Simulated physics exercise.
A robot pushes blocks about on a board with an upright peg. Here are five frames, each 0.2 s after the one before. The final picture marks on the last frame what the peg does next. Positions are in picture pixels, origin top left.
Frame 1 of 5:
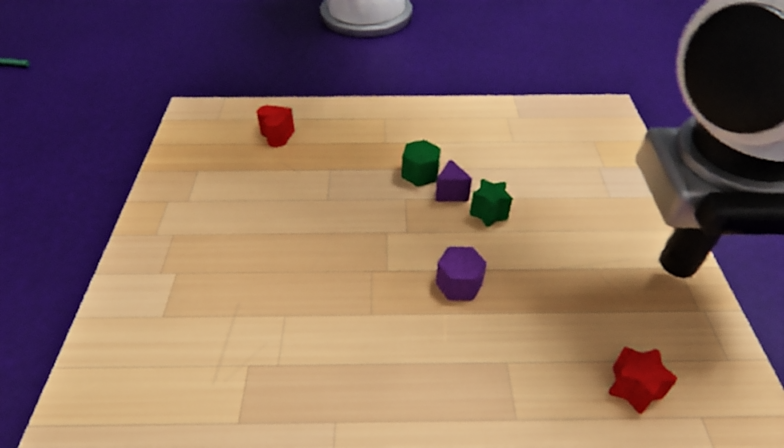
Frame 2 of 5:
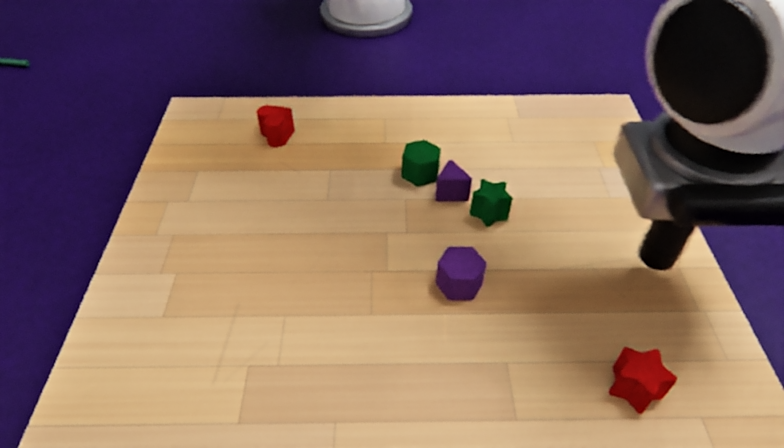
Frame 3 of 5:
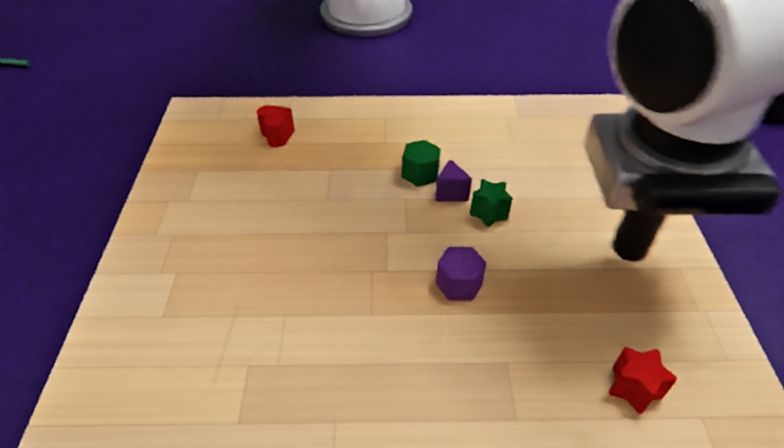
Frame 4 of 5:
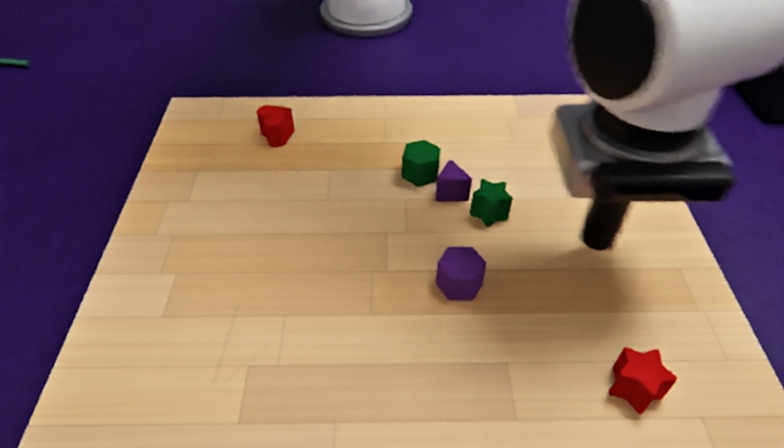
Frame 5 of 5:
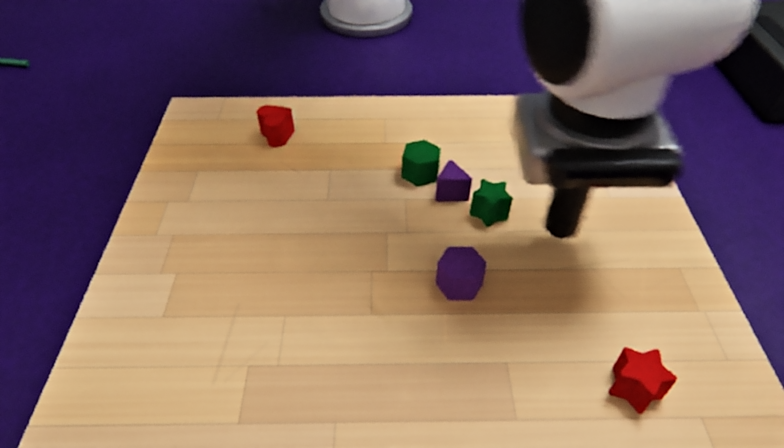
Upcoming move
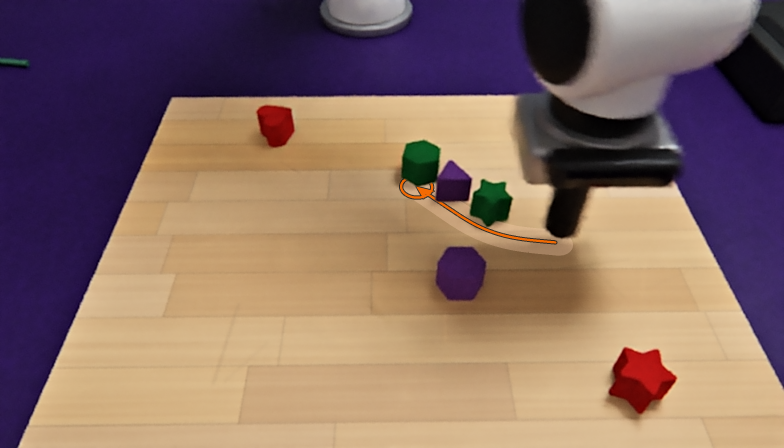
On a pale wooden board scattered with red, green and purple blocks, a robot arm moved its dark peg steadily left and slightly up from the right side, while all the blocks stayed still.
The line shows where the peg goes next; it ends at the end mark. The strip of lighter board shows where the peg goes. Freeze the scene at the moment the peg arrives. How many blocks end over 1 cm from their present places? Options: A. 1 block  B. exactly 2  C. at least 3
(C)
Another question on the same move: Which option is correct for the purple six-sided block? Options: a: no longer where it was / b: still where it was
Correct choice: B.
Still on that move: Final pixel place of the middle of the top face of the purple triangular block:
The spot you're after is about (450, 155) in the image.
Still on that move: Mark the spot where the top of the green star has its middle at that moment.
At roughly (478, 175).
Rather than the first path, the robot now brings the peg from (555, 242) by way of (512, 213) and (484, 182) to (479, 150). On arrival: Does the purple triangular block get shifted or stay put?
My prediction: It moves.
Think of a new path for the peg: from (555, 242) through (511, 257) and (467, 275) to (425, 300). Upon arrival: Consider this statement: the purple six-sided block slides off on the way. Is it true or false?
False.
Drawn move, from (555, 242) via (500, 235) and (455, 212), ending at (417, 187).
The first path, step by step. One third of the way, peg (502, 219); nothing pushed yet.
Two thirds of the way, peg (455, 196); purple triangular block (454, 163), turned 45° anticlockwise; green star (479, 176), turned 75° clockwise.
At the end, peg (417, 171); green six-sided block (414, 143); purple triangular block (450, 155), turned 15° clockwise; purple six-sided block still; green star (478, 175), turned 85° clockwise.
